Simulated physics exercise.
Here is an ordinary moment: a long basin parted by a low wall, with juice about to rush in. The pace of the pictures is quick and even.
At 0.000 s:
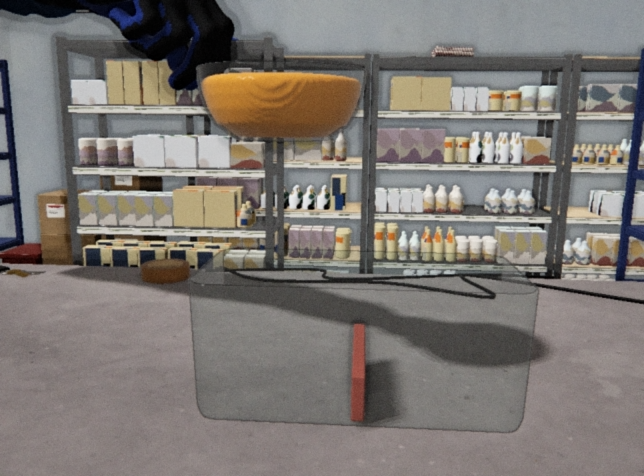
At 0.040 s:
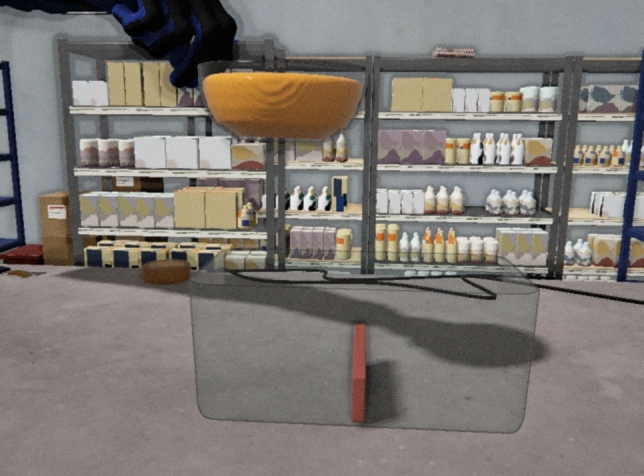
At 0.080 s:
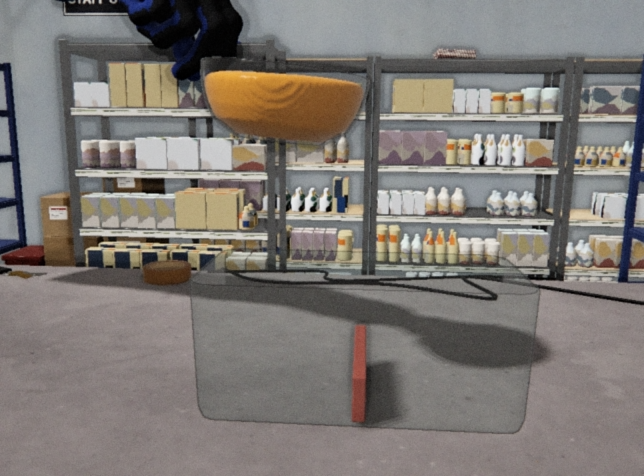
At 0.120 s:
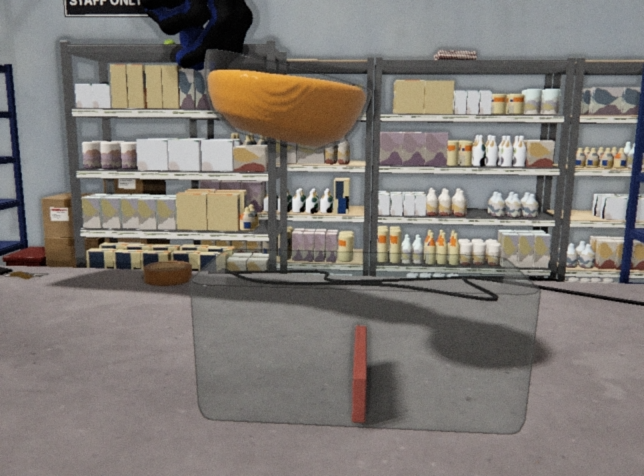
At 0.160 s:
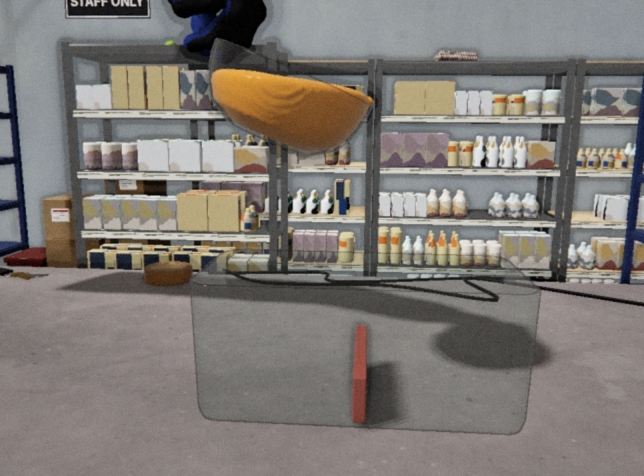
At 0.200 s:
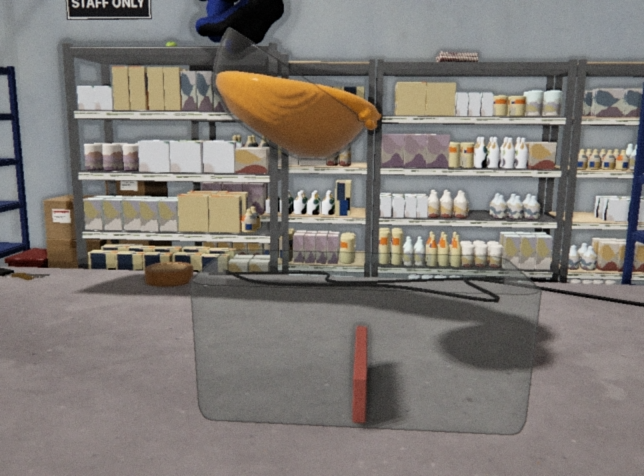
An orange bowl held by a dark gloved hand tilts rightward above a clear basin.
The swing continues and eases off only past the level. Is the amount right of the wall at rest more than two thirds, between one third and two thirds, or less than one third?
After it calms, what's right of the wall is a large share, beyond two thirds.
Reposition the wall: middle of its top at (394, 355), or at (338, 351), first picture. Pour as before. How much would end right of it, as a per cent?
First try 50 per cent, second try 75 per cent.
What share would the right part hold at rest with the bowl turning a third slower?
Close to 85 per cent.
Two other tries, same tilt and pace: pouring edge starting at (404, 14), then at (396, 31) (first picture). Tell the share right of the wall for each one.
Near 75 % and 75 %.
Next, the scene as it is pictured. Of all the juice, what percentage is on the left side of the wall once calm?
Share approx. 20 %.
A moment on, the bowl is tipped on its side and 13 per cent is still to pour, 0 is left of the wall and 35 right of it.
Next, the bowl is tipped on its side and 2 per cent is still to pour, 9 is left of the wall and 79 right of it.
Then the bowl is tipped on its side and 0 per cent is still to pour, 16 is left of the wall and 80 right of it.
Later the bowl is tipped on its side and 0 per cent is still to pour, 19 is left of the wall and 78 right of it.
At rest 20 per cent lies left of the wall, 77 right of it and 3 outside.
